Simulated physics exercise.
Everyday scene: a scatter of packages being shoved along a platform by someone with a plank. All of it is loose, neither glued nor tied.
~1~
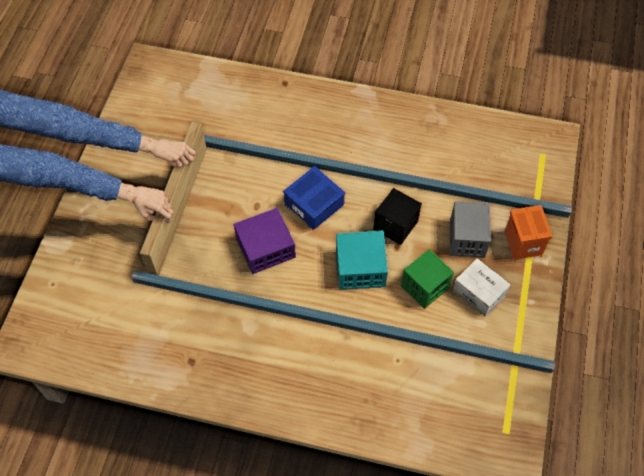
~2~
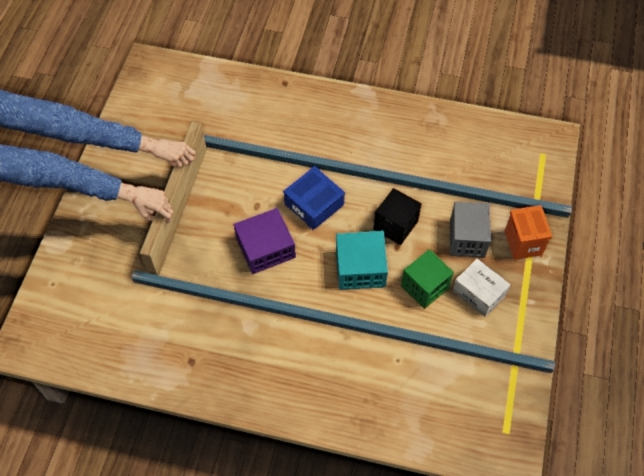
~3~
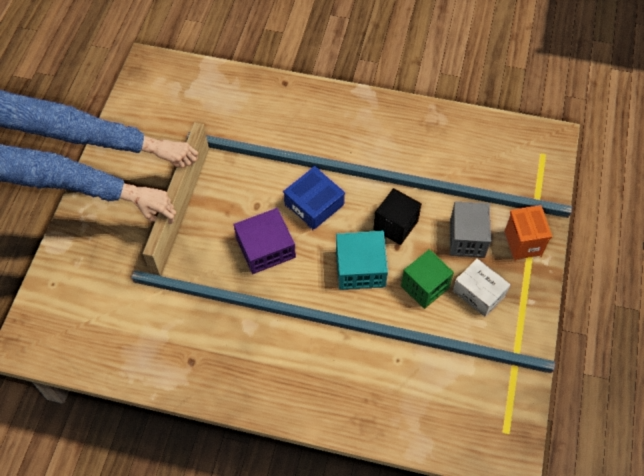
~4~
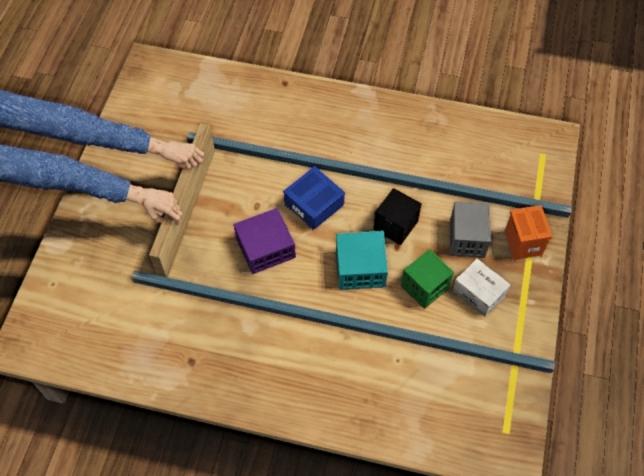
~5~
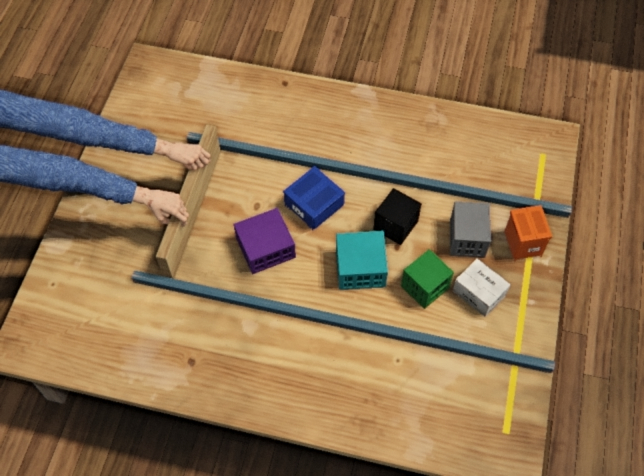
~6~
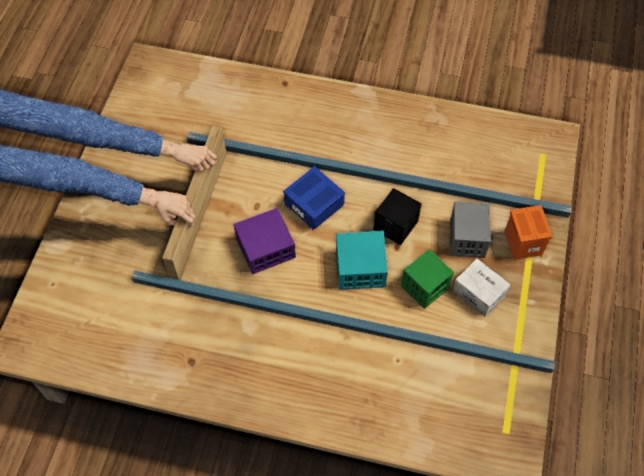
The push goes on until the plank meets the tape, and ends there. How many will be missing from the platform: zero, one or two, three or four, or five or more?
I expect at least five to drop off the edge.
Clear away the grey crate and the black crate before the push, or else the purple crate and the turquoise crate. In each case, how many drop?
4 for the first case, 4 for the second.
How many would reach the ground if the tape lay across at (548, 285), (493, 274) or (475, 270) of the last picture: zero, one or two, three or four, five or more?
Going through the places as listed, I'd say 5 or more, then five or more, then three to four.
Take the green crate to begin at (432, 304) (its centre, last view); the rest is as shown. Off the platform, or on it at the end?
Result: It falls away.
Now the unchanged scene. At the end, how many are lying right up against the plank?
2 end up touching it.
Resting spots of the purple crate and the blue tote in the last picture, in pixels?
Purple crate at about (549, 317), blue tote at about (557, 235).
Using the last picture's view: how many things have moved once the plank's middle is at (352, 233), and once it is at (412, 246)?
Note: First position 6; second position 8.
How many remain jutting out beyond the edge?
The total comes out at 2.
Soon after, none off yet; orange tote at rest near (527, 234); white box moving near (484, 290); grey crate at rest near (470, 230).
In the end, the number that fall off is five or more; gone, turquoise crate, black crate, green crate, grey crate, white box and orange tote.
